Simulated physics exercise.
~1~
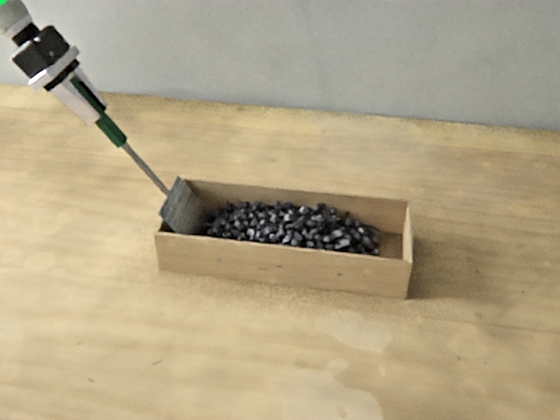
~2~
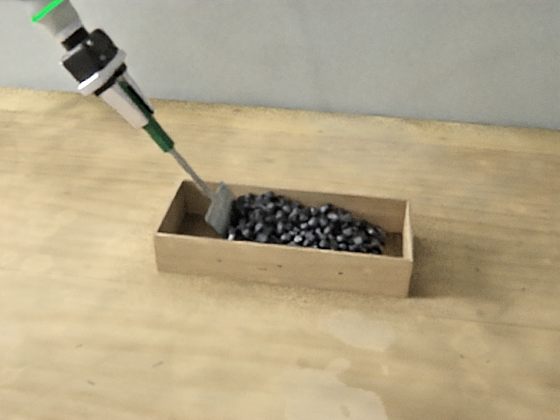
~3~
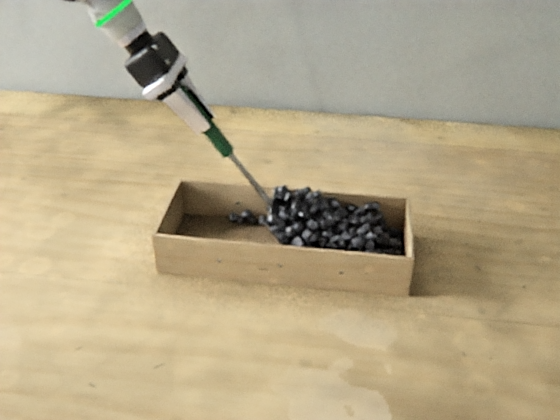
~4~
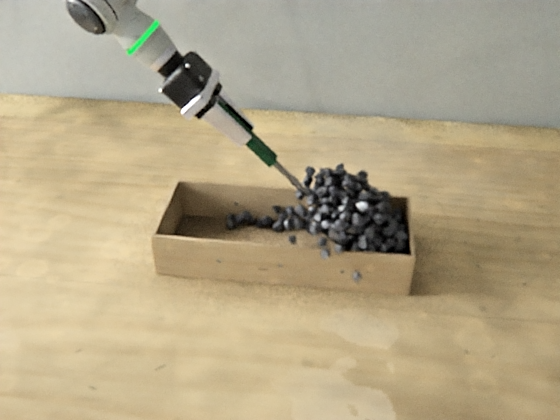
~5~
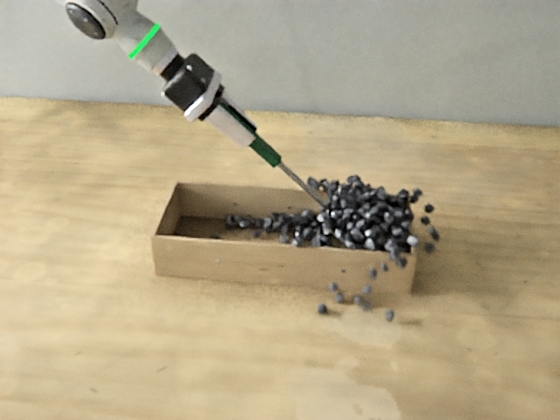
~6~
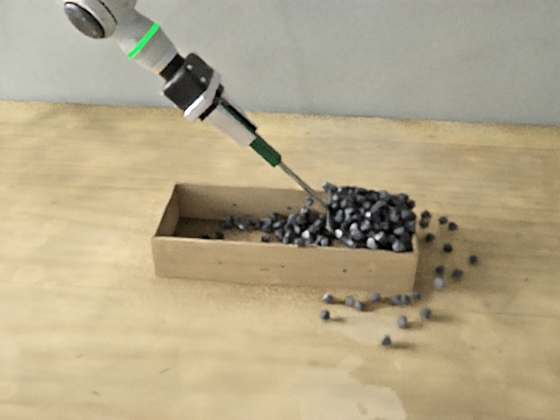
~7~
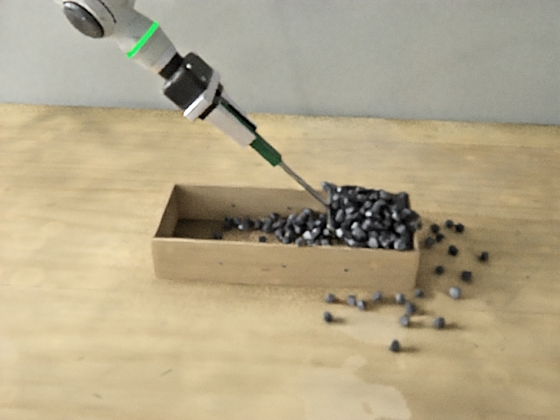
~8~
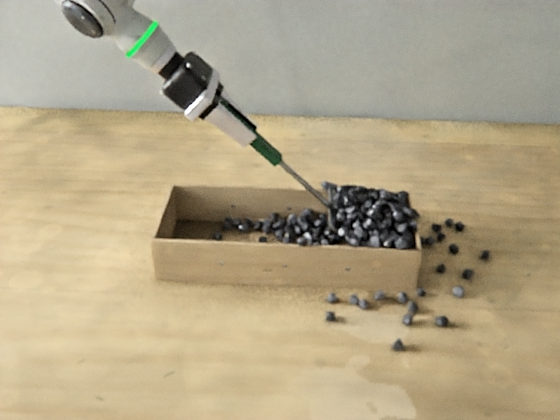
On a wooden table top, a robot arm pushes a heap of small dark pebbles rightward through an open rectangular tray with a flat blade, piling them at the right end until some spill over the edges and come to rest on the table, while most stay inside.
